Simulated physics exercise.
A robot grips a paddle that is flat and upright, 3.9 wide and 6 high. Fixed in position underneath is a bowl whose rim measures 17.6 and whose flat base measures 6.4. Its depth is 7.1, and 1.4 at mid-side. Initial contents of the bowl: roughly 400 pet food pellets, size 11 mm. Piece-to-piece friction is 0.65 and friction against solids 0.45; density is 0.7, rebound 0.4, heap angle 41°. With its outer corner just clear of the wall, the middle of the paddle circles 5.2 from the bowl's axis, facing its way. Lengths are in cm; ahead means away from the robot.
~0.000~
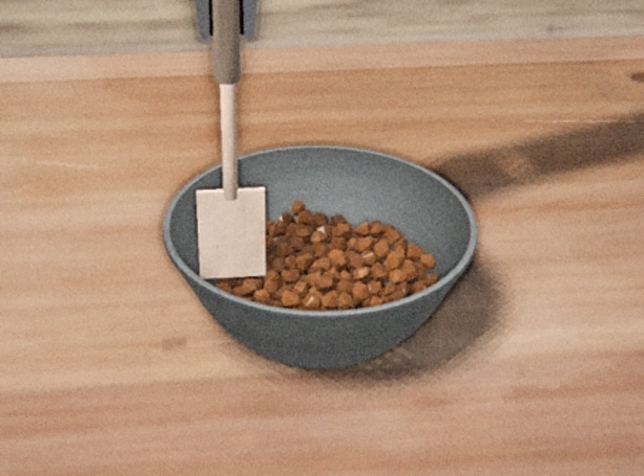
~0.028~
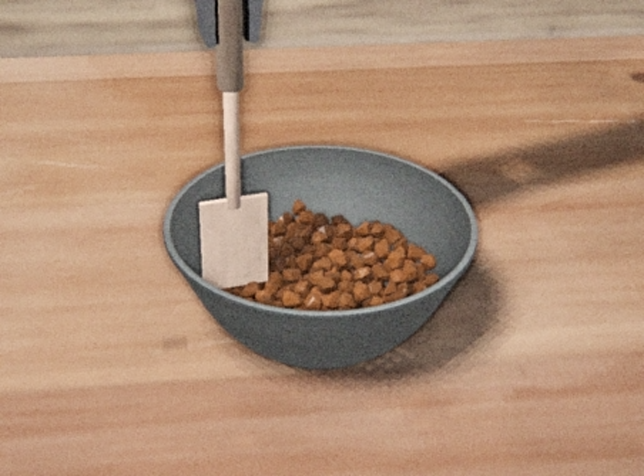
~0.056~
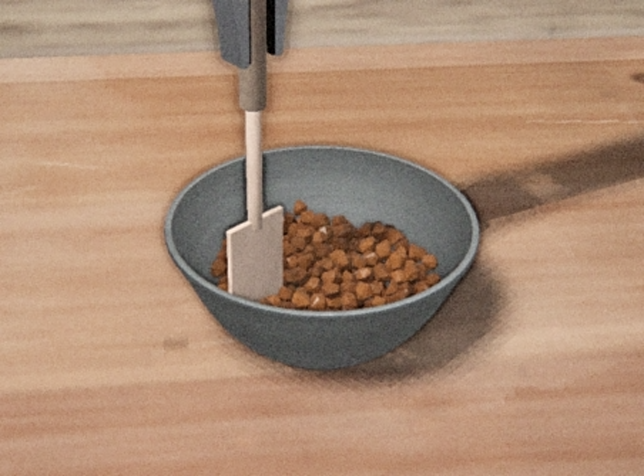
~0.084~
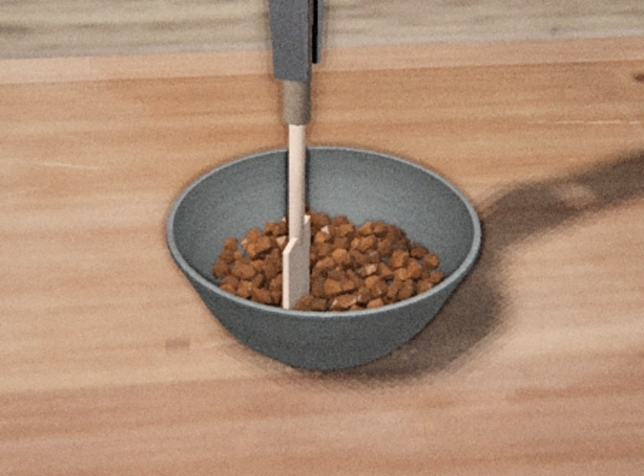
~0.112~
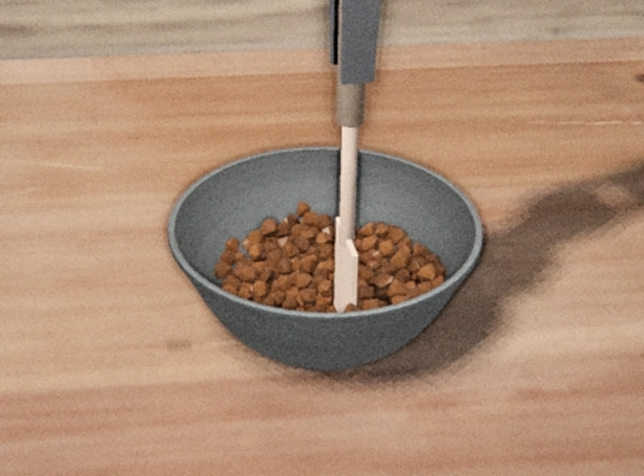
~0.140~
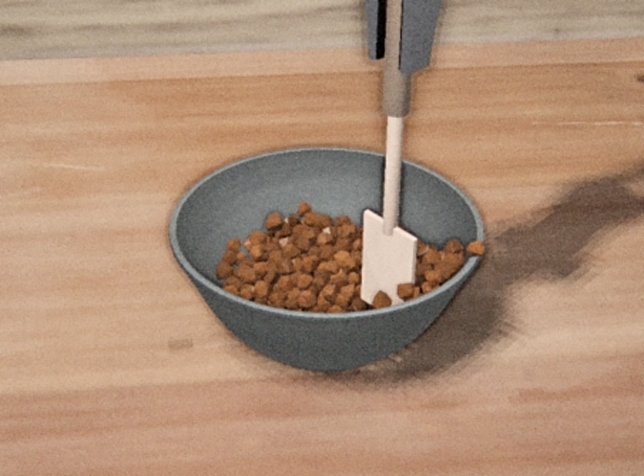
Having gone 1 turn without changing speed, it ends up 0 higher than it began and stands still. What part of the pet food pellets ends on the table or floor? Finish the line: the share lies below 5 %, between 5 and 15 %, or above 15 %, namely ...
... above 15 %.
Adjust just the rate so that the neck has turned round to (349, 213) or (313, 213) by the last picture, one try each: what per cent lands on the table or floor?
Near 15 per cent for the first, near 10 per cent for the second.
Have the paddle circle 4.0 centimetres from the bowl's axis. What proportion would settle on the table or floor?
That would make it around 30 percent.
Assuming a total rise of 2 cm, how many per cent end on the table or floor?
5 %.
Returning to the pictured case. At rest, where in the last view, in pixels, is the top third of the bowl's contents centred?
Somewhere close to (295, 296).
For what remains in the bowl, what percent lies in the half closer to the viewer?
I'd put it at roughly 60 per cent.
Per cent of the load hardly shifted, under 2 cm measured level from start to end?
Around 50 in a hundred, roughly.
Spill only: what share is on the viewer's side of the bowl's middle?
Close to 40 in a hundred.
After 0.22 s, 211° round, highest piece 17 above the table; 371 in the bowl, 24 in flight or on the tool.
After 0.30 s, 296° round, highest piece 20 above the table; 350 in the bowl, 5 on the table or floor, 40 in flight or on the tool.
After 0.54 s, 0° round, highest piece 8 above the table; 315 in the bowl, 78 on the table or floor, 2 in flight or on the tool.
After 1.24 s, 0° round, highest piece 6 above the table; 315 in the bowl, 80 on the table or floor.
In the end, 315 in the bowl, 80 on the table or floor. That is 20 % on the table or floor.
